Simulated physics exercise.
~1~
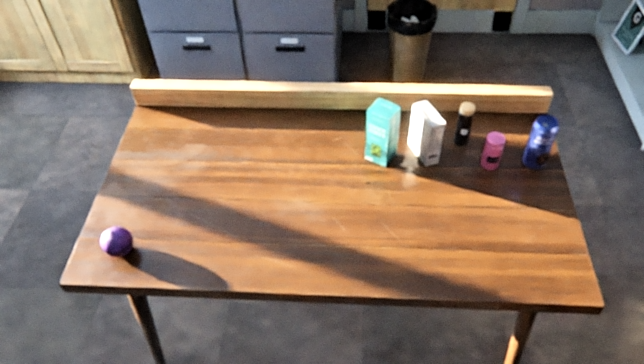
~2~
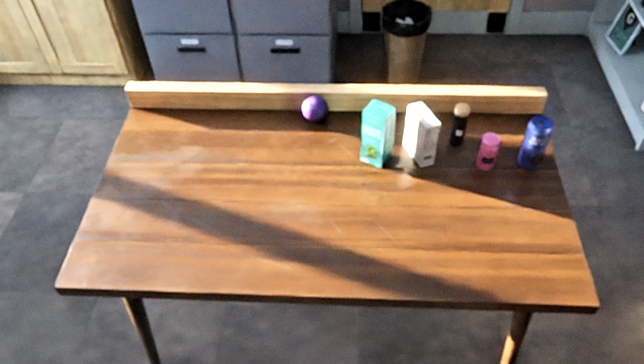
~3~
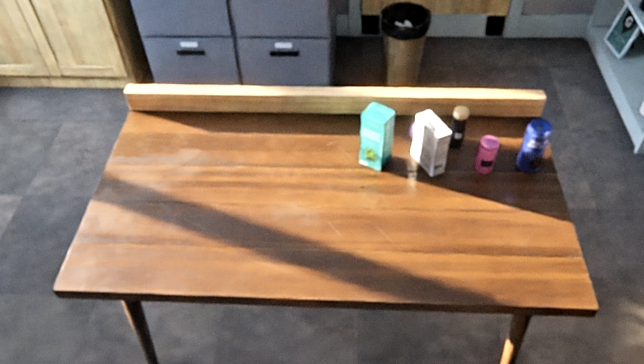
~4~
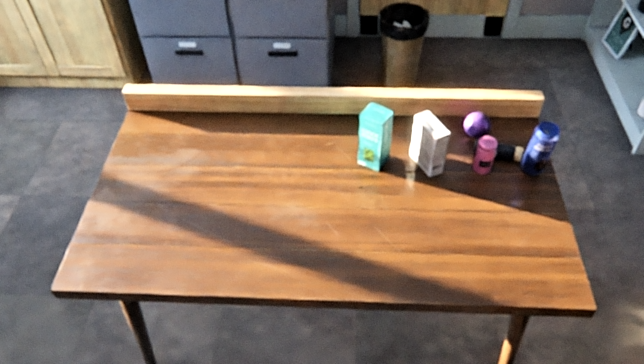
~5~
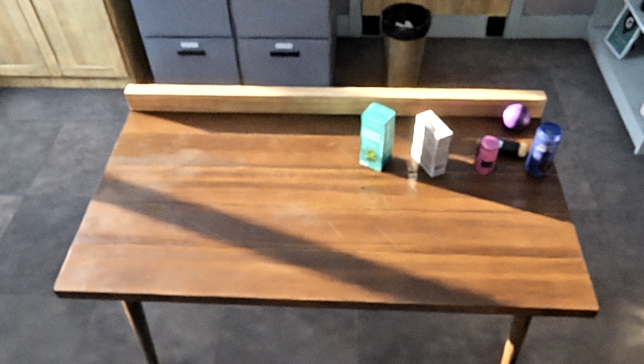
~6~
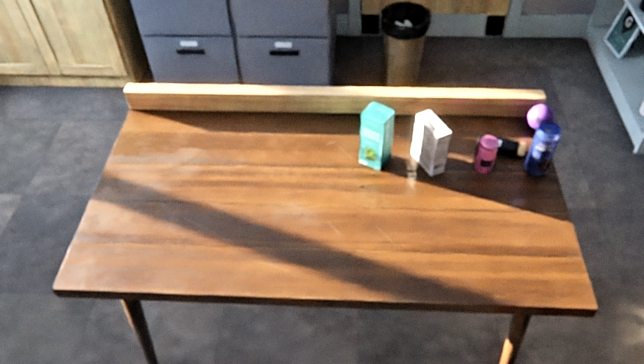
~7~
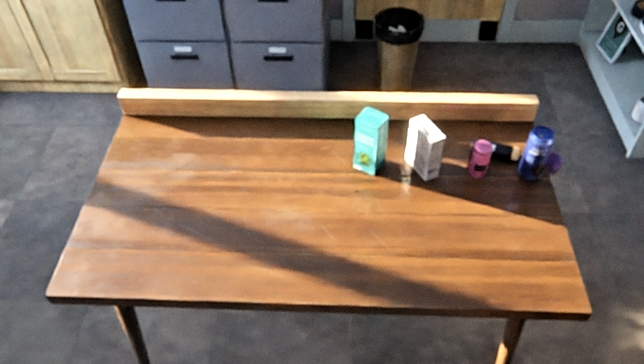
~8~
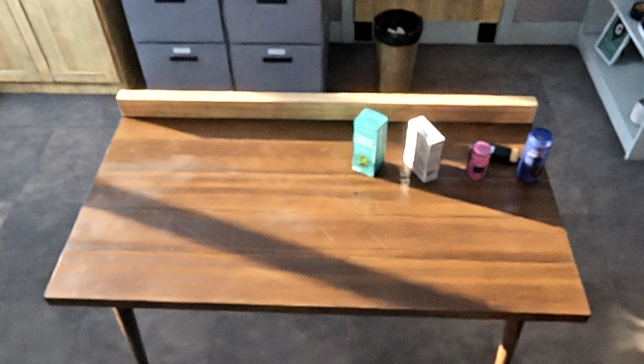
At first, a purple ball is near the left end of a wooden table, while a turquoise carton, a white packet, a black shaker, a pink shaker and a blue can stand toward the right. The ball travels up and right to the raised strip along the far edge. It continues right behind the cartons, and the white packet shifts slightly. The black shaker tips and falls onto its side, and the blue can shifts a little. The ball passes behind the can, comes down its right side and disappears from view, leaving only the black shaker toppled.
